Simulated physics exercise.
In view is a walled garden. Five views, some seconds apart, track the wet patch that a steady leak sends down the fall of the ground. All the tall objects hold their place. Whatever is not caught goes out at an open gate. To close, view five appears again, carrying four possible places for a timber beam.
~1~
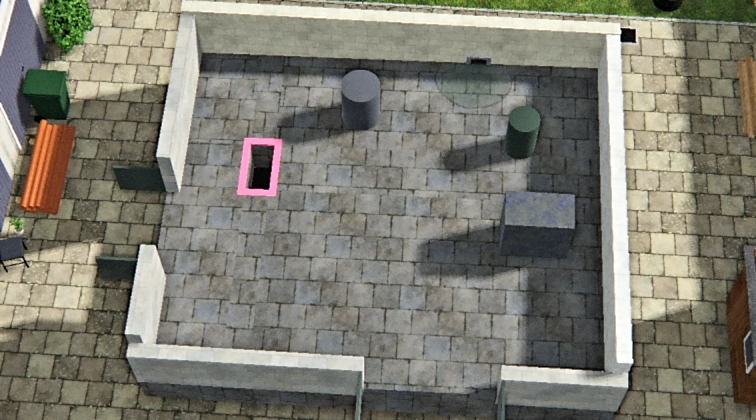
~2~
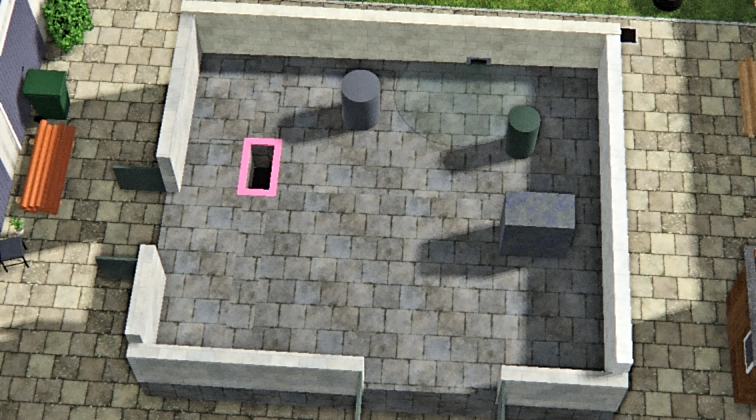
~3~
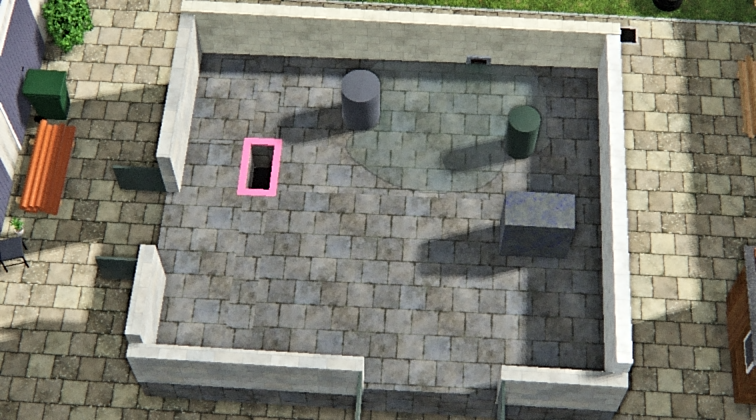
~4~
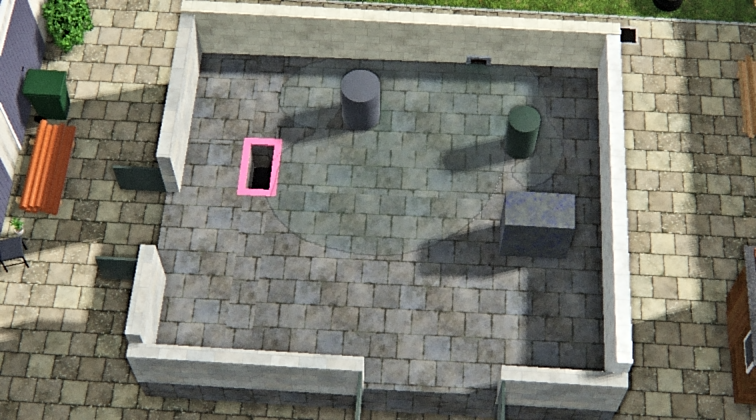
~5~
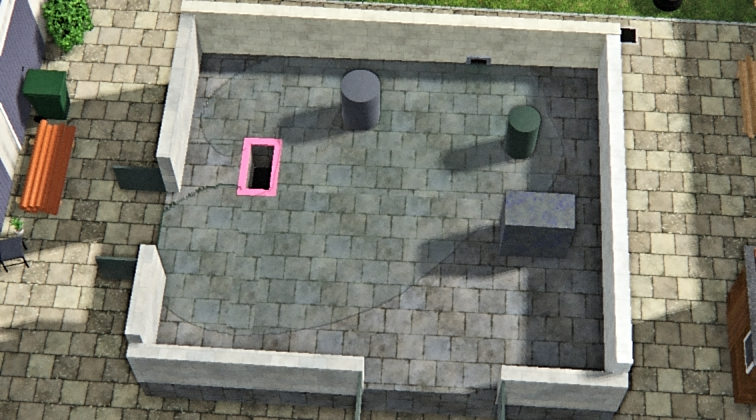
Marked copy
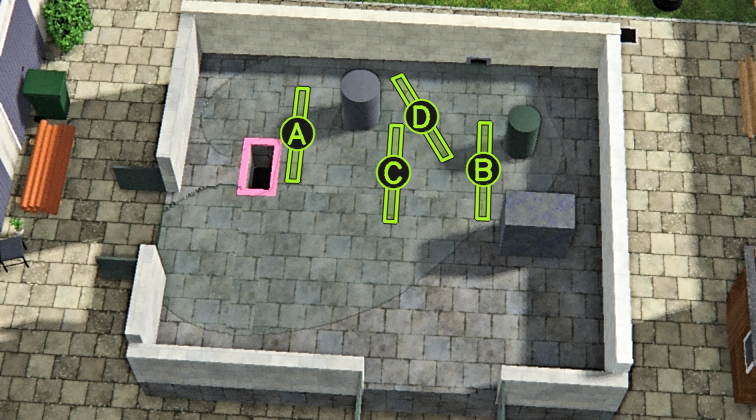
In a walled garden, water spreads from the back wall across the paving to a pink-edged gully.
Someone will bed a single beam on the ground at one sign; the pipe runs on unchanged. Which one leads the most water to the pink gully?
The best place is B.
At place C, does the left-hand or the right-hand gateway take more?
The left one.
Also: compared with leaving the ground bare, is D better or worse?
Place D is worse.
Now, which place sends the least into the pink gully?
Place A.
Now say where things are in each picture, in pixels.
Outfall at (479, 60); pink gully at (260, 167); open gate at (173, 234); open gate at (431, 379); water covers 2 % of the ground and shows as far out as (499, 100); pink gully still dry.
Water covers 8 % of the ground and shows as far out as (401, 112); pink gully still dry.
Water covers 17 % of the ground and shows as far out as (396, 183); pink gully still dry.
Water covers 31 % of the ground and shows as far out as (291, 223); pink gully still dry.
Water covers 53 % of the ground and shows as far out as (165, 291); pink gully taking water.
On the marked copy, A from (292, 181) to (302, 88); B from (482, 218) to (485, 122); C from (390, 221) to (396, 125); D from (397, 77) to (446, 158).
If A is chosen, about 2 % of the stream runs into the pink gully, about 97 % out by the gates.
If B is chosen, about 18 % of the stream runs into the pink gully, about 80 % out by the gates.
If C is chosen, about 8 % of the stream runs into the pink gully, about 92 % out by the gates.
If D is chosen, about 6 % of the stream runs into the pink gully, about 93 % out by the gates.
